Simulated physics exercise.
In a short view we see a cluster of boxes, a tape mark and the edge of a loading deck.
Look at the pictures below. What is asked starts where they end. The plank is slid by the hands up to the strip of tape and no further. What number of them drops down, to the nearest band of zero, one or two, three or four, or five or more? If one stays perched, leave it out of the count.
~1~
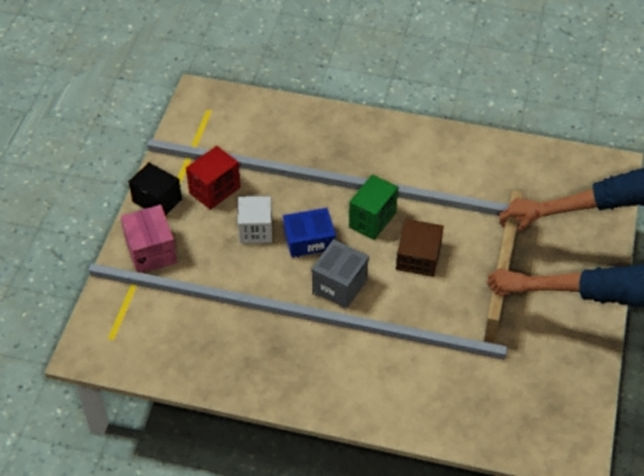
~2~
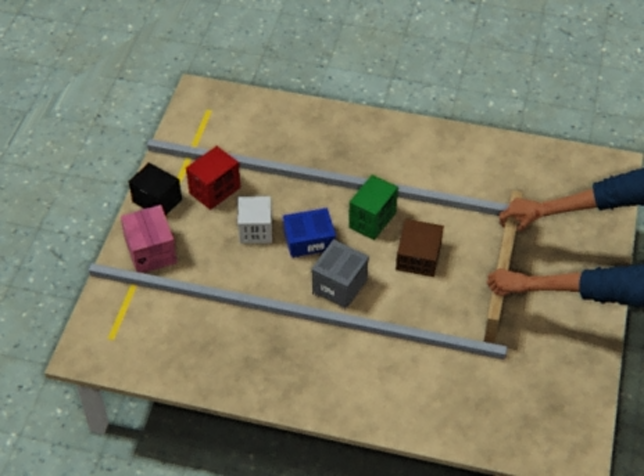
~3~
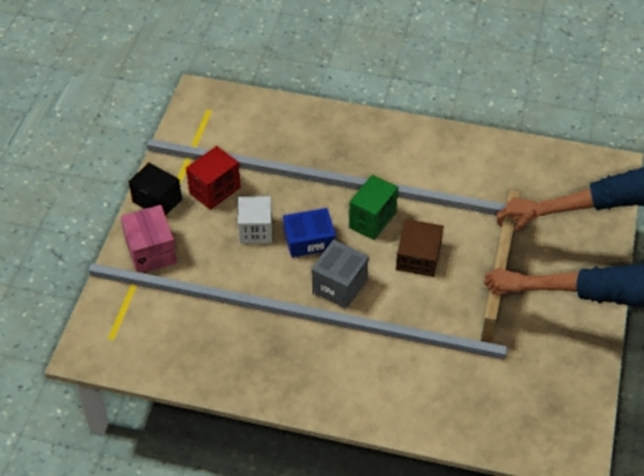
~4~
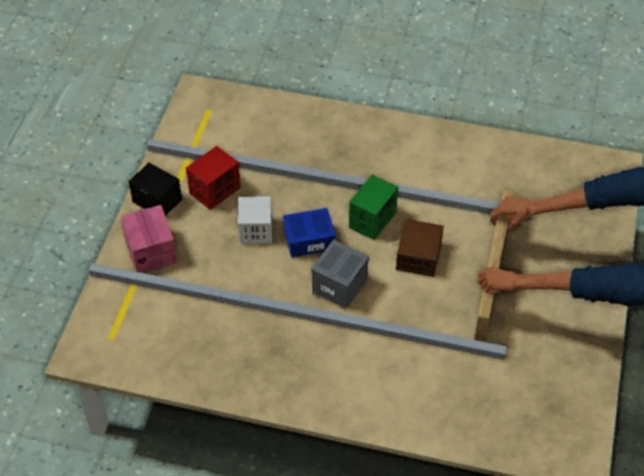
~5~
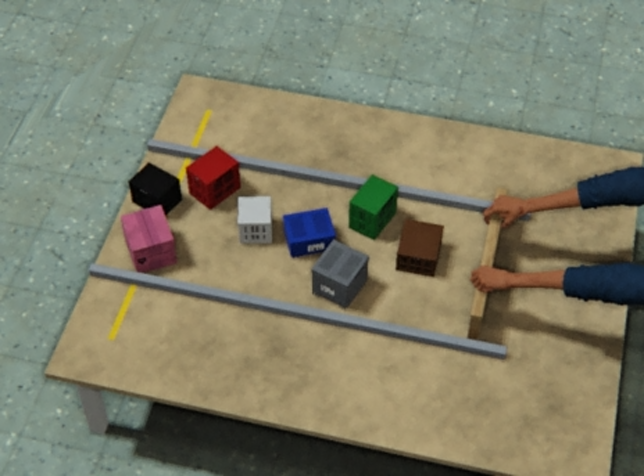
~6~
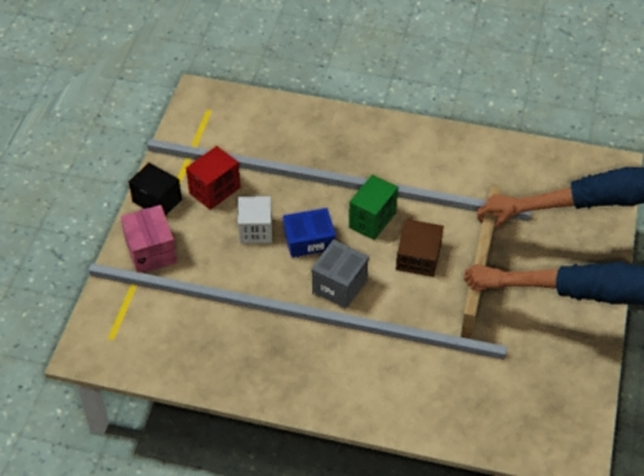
I reckon the ones pushed off reach five at the very least.
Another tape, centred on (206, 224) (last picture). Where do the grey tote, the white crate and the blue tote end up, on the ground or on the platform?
Short version: The grey tote sits tight, the white crate heads down, the blue tote sits tight.
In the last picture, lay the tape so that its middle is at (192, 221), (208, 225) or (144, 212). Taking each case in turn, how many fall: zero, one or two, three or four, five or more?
Going through the places as listed, I'd say just one or two, then one to two, then five or over.
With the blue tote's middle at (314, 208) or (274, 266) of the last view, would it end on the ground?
First place: It goes off; second place: It goes off.
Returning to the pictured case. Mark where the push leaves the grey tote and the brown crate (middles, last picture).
In the last picture the grey tote sits at (127, 237) while the brown crate sits at (149, 197).
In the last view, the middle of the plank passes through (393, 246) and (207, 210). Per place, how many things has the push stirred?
That gives 2 for the first and 8 for the second.
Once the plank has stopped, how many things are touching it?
It's touching 3 at the end.
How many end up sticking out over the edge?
Expected count: 0.
A little later, none off yet; black crate at rest near (156, 190); pink box at rest near (149, 240); red crate at rest near (214, 178).
When it is over, the number that fall off is five or more; down, blue tote, white crate, red crate, pink box and black crate.
